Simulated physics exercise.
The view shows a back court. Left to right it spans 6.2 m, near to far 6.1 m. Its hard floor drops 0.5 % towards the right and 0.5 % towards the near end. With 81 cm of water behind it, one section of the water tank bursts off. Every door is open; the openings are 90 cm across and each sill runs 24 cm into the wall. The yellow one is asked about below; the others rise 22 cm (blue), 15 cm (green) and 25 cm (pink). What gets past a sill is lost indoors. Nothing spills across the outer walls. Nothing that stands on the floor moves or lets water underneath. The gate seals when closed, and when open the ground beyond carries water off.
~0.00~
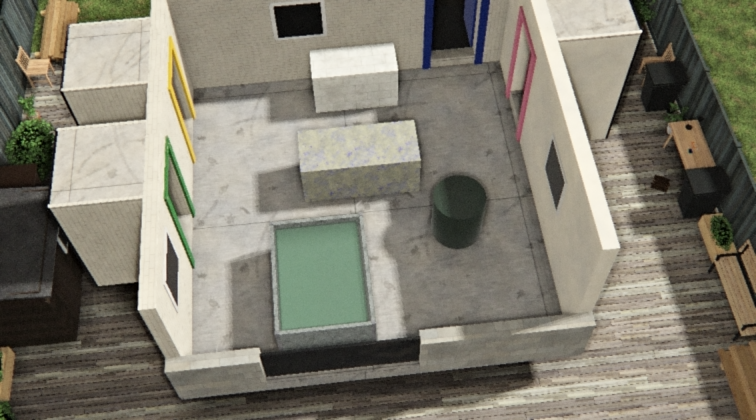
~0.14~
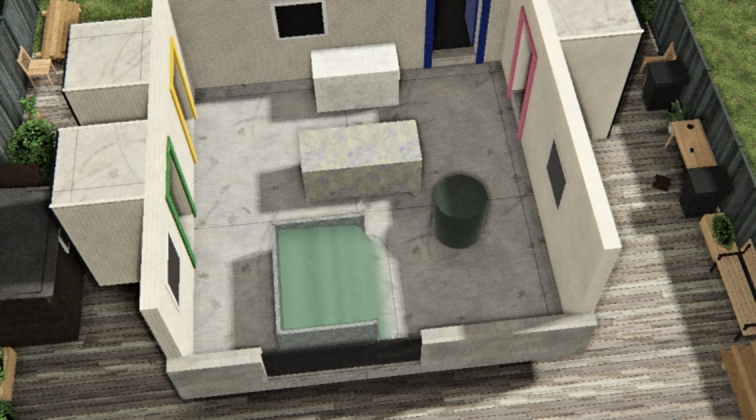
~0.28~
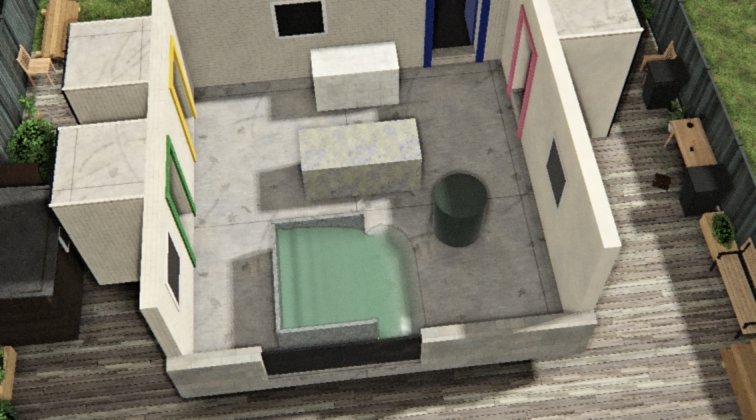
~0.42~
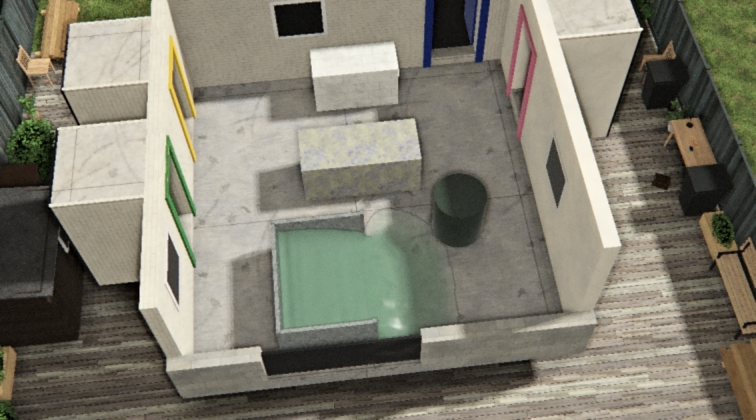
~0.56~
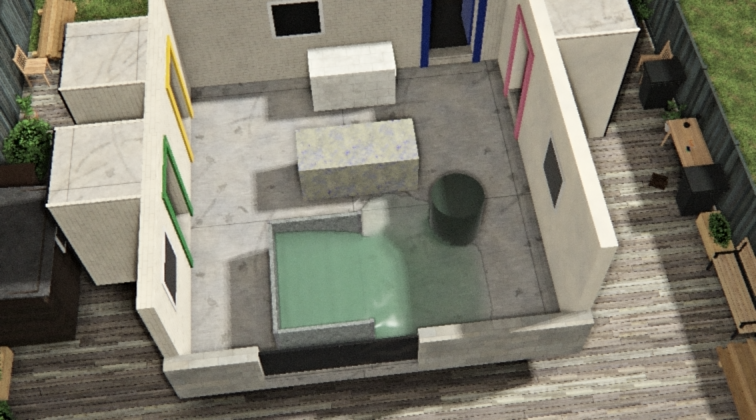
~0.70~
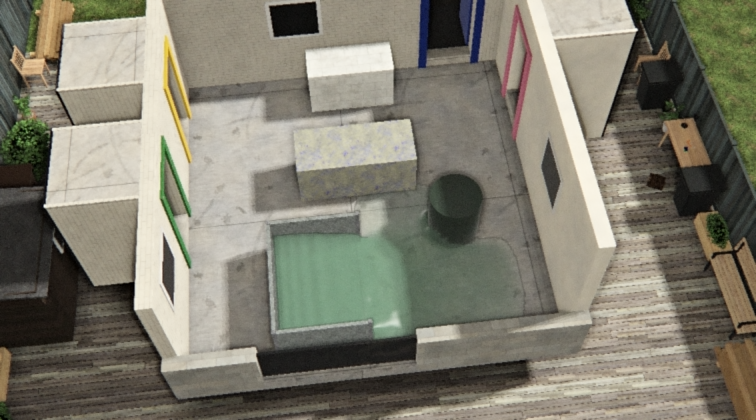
To begin with, green water sits still in a rectangular tank near the front of a walled court with coloured doorways. Then the tank's right side opens and water pours out, spreading rightward across the grey floor in a thin sheet that reaches around the dark round drum.
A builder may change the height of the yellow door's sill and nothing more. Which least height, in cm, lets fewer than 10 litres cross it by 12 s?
Some 6.5 cm above the ground.
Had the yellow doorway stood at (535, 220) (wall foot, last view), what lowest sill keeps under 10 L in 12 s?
Roughly 21 cm.
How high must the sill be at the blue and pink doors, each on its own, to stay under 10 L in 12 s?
About 22 cm at blue and 12.5 cm at pink.
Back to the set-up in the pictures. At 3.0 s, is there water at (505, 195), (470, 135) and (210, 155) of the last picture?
In that order: Under water, wet, dry.
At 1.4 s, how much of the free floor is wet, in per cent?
Some 30 per cent of it.
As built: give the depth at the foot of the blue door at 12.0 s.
About 5.0 cm.
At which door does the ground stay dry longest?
Last comes the yellow one.
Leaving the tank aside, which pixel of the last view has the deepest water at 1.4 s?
Around (547, 326).
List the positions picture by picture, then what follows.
Still water, 81 cm deep, in the water tank at (321, 274); the yellow door at (182, 105) is dry, in the first picture.
Water pours out at (368, 283) and has run 0.3 m, to (393, 327); about 10 cm deep outside, 81 cm at the back, in the second picture.
The front is at (421, 320), 0.8 m from the gap at (368, 284); 1.7 m2 of floor is wet, 73 cm left at the back, in the third picture.
The gap is at (367, 285), the front 1.4 m out at (453, 319); the back of the water tank holds 69 cm, in the fourth picture.
The front is at (485, 293), 2.0 m from the gap at (365, 285); 4.8 m2 of floor is wet, 65 cm left at the back, in the fifth picture.
The gap is at (363, 286), the front 2.6 m out at (519, 299); the back of the water tank holds 57 cm; 3.7 m in a straight line remain to the yellow door at (178, 104), in the sixth picture.
After 1.4 s water covers 30 % of the floor, deepest (57 cm) near (547, 326); it has not reached the yellow door.
After 3.0 s water covers 55 % of the floor, deepest (28 cm) near (467, 248); it has not reached the yellow door.
After 12.0 s water covers 95 % of the floor, deepest (12 cm) near (537, 241); 6 cm at the yellow door, 12 litres in over its 6 cm sill.
At the yellow door as built, the water arrived by 5.9 s and peaked near 10 cm at 8.0 s.
With a sill of 5.5 cm, 16 litres would have come in within the 12 s; with 7.5 cm, 5 litres. So under 10 litres takes about 6.5 cm.
